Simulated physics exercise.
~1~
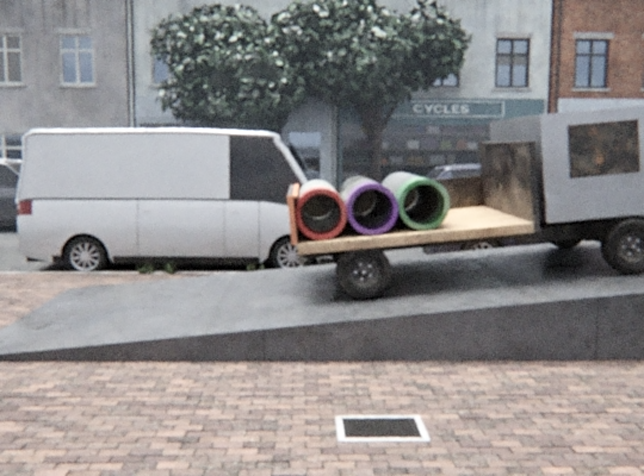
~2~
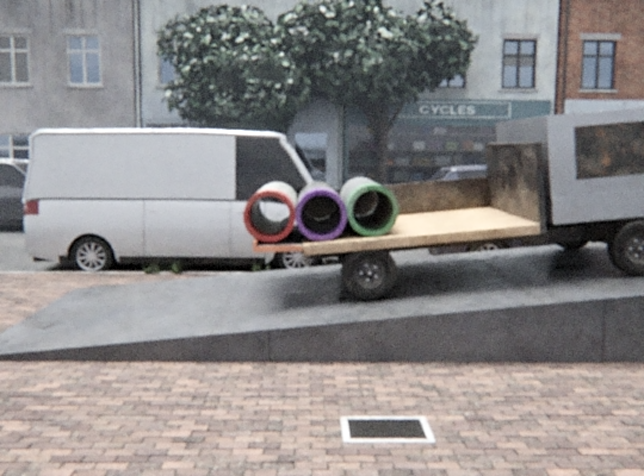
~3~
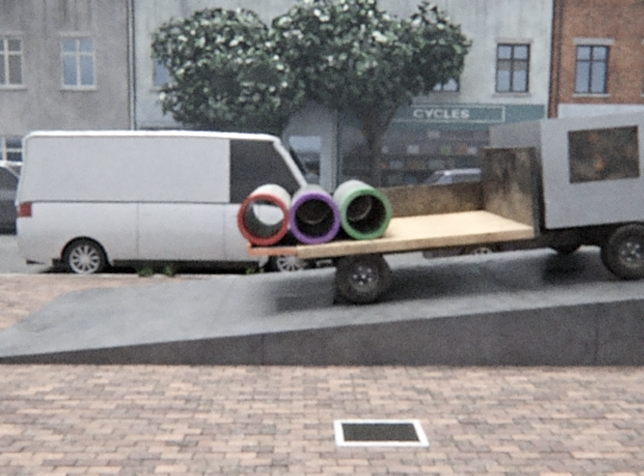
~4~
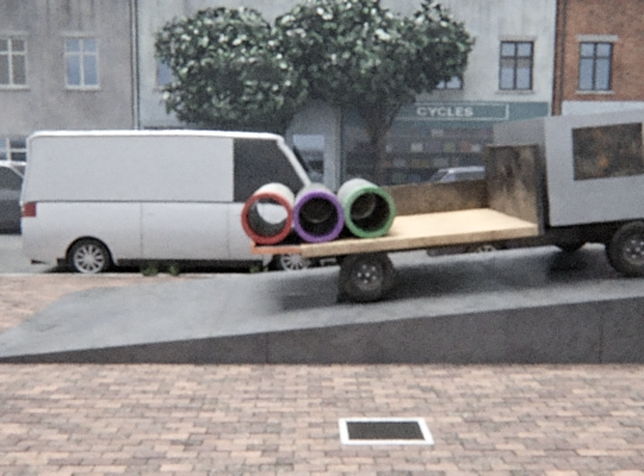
Pick-up on a ramp lowering its tailgate as three colour-rimmed pipes roll left, stopping with the red one on the gate.
